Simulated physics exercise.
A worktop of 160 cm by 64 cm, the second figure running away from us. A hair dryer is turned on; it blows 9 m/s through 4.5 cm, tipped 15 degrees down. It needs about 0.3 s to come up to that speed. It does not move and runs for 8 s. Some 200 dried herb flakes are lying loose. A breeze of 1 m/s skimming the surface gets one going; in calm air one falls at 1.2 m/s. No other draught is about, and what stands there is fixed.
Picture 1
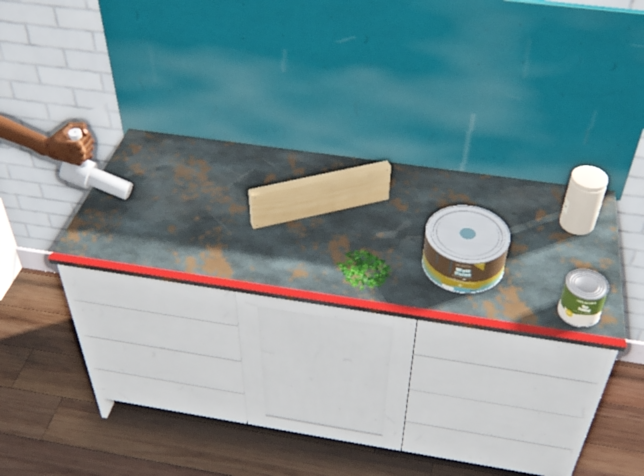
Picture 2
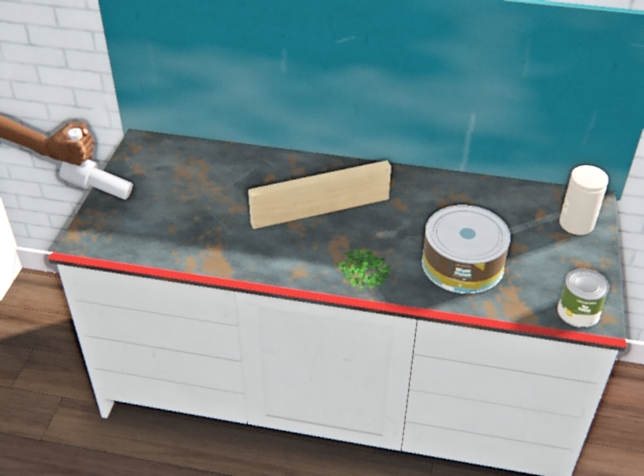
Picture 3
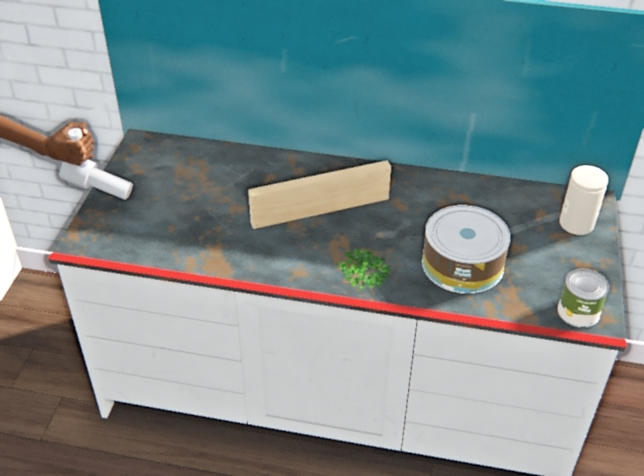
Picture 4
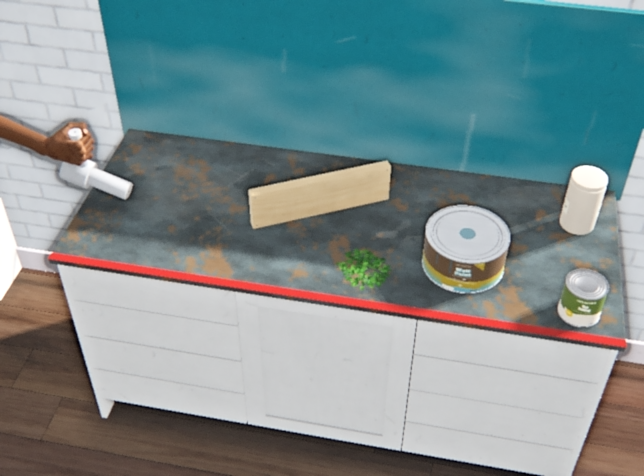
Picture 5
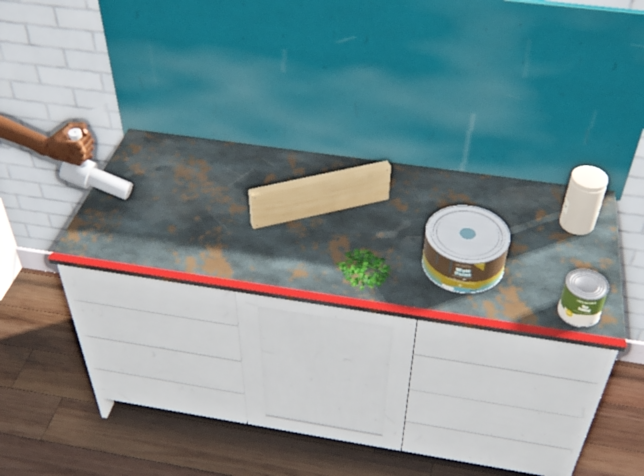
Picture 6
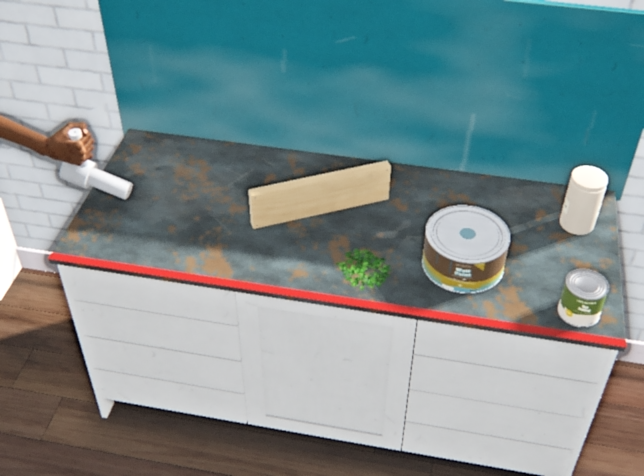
On a kitchen counter, a hand holding a hair dryer at left, green herb flakes, board and tins all staying still.
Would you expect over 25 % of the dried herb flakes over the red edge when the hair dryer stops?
More than a quarter over the red edge: Yes.
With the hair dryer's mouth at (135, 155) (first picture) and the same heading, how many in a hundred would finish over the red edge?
In that case some 0 per cent.
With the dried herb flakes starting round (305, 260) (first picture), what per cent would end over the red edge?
In that case some 80 per cent.
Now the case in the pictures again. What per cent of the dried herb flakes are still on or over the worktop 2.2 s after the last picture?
Some 20 per cent.
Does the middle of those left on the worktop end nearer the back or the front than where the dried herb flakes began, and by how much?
To the back, by about 35 cm.
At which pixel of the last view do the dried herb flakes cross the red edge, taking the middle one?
Around (497, 328).
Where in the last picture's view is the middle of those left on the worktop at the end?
At about (526, 202).
Then, 1.2 s after the last picture, 77 % are over the red edge; the middle of those still in play is near (454, 288); 78 % have settled or left.
Then, 2.2 s after the last picture, 80 % are over the red edge; the middle of those still in play is near (496, 307); 84 % have settled or left.
Then, 4.1 s after the last picture, 82 % are over the red edge; the middle of those still in play is near (521, 203); 86 % have settled or left.
Then, 7.7 s after the last picture, at the end, 83 % are over the red edge; the middle of those still in play is near (526, 202).
